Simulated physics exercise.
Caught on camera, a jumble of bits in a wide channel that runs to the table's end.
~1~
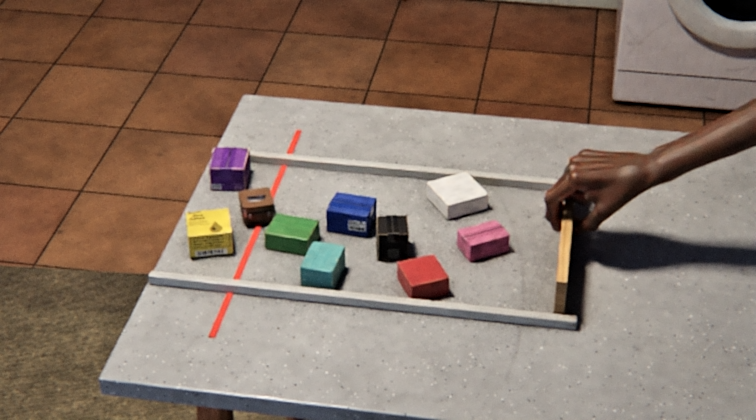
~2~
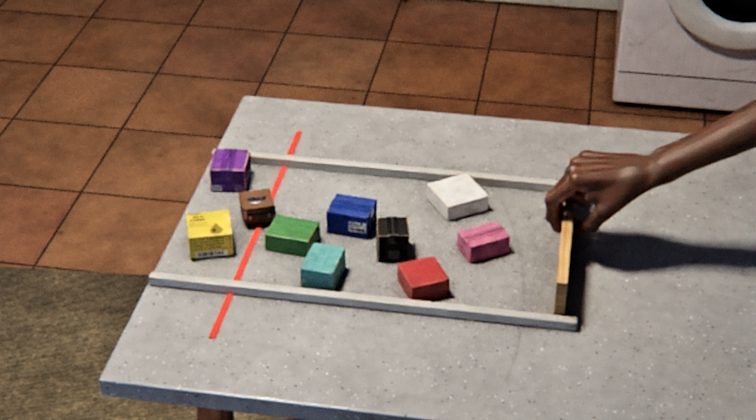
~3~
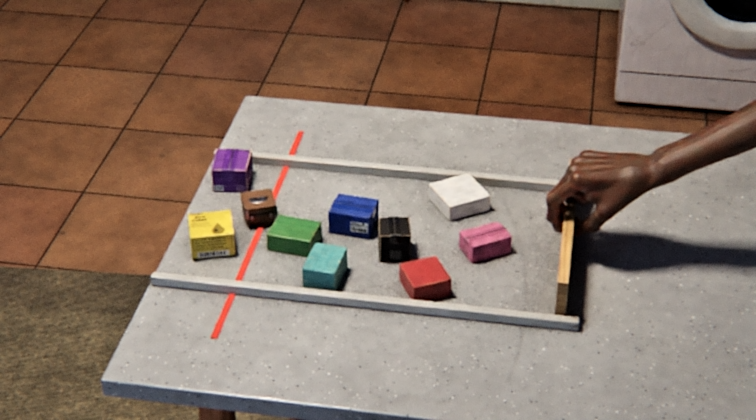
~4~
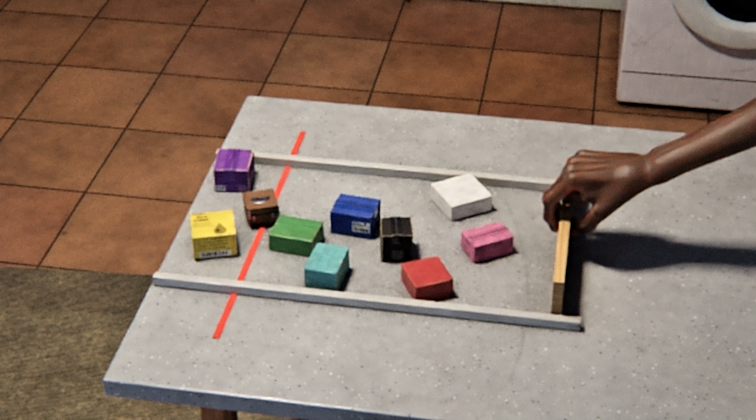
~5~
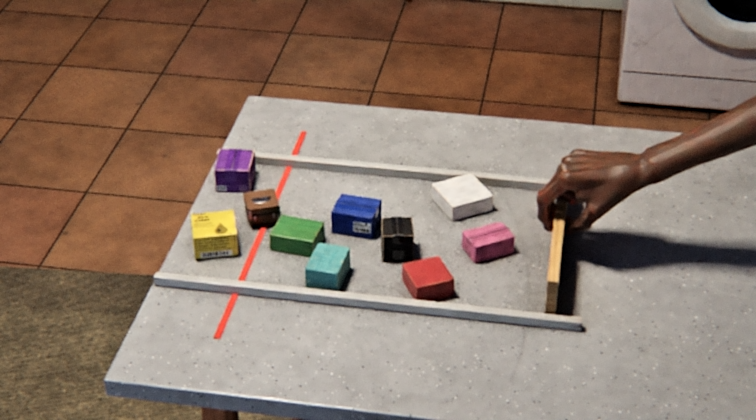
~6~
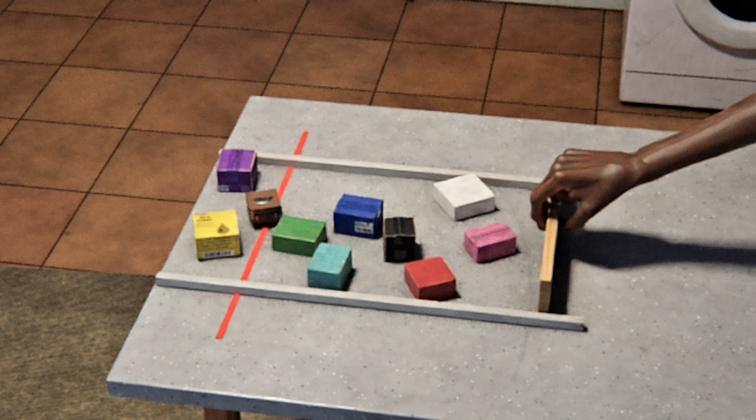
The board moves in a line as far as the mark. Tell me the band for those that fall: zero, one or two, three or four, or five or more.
In the end the number that fall off is one or two.
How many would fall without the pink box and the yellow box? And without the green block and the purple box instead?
Fallen: 0, and 1 in the other try.
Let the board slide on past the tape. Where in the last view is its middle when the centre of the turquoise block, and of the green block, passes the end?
Near (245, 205) and (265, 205).
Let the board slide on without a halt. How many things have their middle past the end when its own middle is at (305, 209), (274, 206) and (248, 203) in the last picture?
Past the end: 0, 1 and 3.
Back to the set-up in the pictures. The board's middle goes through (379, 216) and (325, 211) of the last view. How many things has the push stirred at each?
7 and 9.
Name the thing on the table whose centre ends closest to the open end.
That is the green block.
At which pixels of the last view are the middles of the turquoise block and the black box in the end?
First (191, 258), then (207, 230).
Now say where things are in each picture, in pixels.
In the first frame, purple box (230, 169); yellow box (209, 233); brown case (257, 208); board (566, 234); tape (260, 222).
In the second frame, yellow box (210, 234); pink box (483, 242).
In the third frame, brown case (259, 209); green block (294, 236).
In the fourth frame, purple box (234, 170); white block (461, 197).
In the fifth frame, yellow box (214, 234); red block (428, 280).
In the sixth frame, purple box (237, 170); yellow box (216, 234); brown case (264, 209); board (552, 233); tape (267, 224).
Early on, none off yet; purple box at rest near (237, 170); yellow box at rest near (216, 234); brown case at rest near (264, 209).
A while later, none off yet; purple box at rest near (237, 170); yellow box travelled about its own width near (182, 233); brown case travelled a little near (251, 206).
Finally, the number that fall off is one or two; lost, yellow box.
